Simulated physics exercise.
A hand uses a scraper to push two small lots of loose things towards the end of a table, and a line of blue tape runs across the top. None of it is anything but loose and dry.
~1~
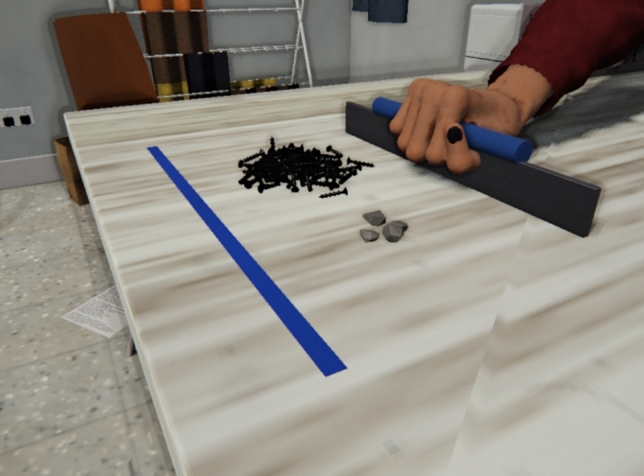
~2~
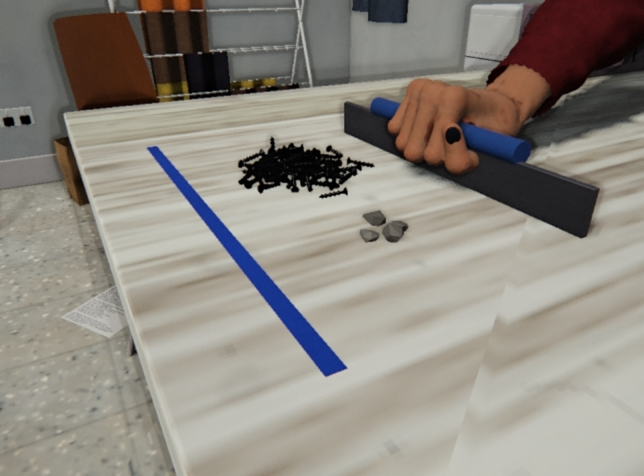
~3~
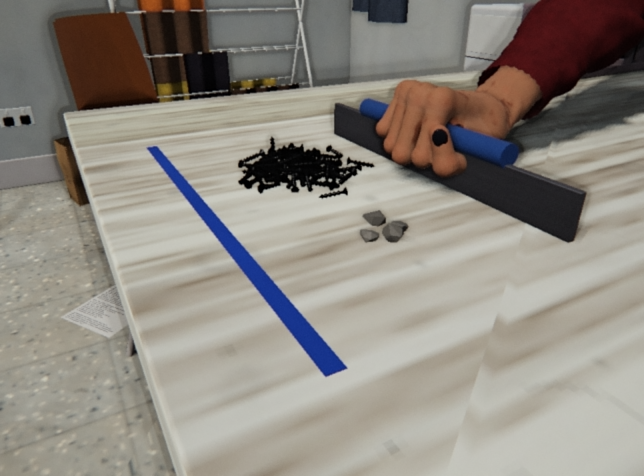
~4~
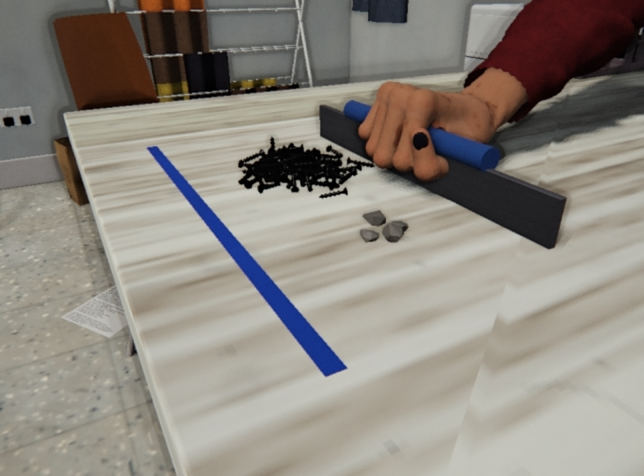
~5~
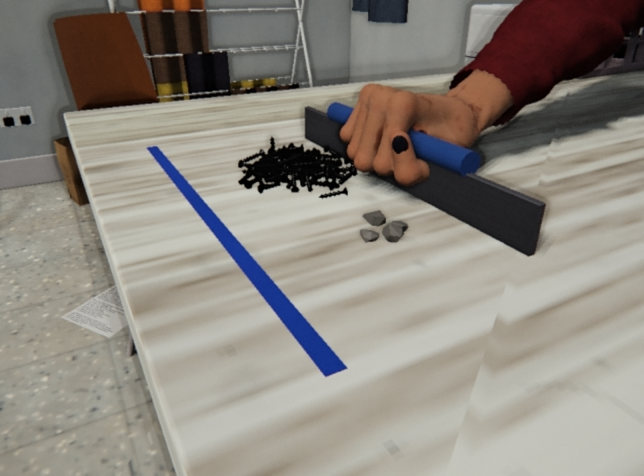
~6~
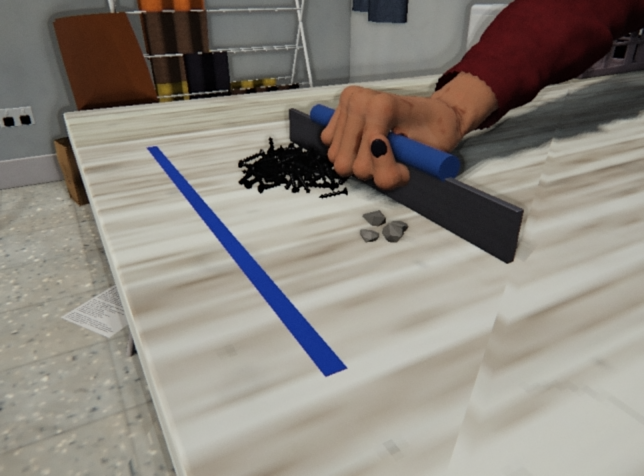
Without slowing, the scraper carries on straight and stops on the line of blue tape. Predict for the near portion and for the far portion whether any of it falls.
My call: The near portion stays put, the far portion partly falls.
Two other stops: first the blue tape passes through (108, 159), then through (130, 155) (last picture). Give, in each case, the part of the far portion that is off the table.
Per hundred off table - stop 1: 80; stop 2: 50.
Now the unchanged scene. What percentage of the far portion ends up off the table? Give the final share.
It adds up to something close to 10 per cent, I'd say.
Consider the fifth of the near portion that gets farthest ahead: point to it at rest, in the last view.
Around (231, 273).
Then, 0.52 s later than the last frame, scraper still moving, near (287, 158); near portion all on the table, its front near (317, 250); far portion all on the table, its front near (176, 181).
Then, 1.06 s later than the last frame, scraper stopped at the blue tape; near portion all on the table, its front near (207, 279); far portion all on the table, its front near (87, 218).
Then, 1.34 s later than the last frame, scraper stopped at the blue tape; near portion all on the table, its front near (207, 279); far portion about a tenth over the edge.
When it is over, scraper stopped at the blue tape; near portion all on the table, its front near (207, 279); far portion about a tenth over the edge.
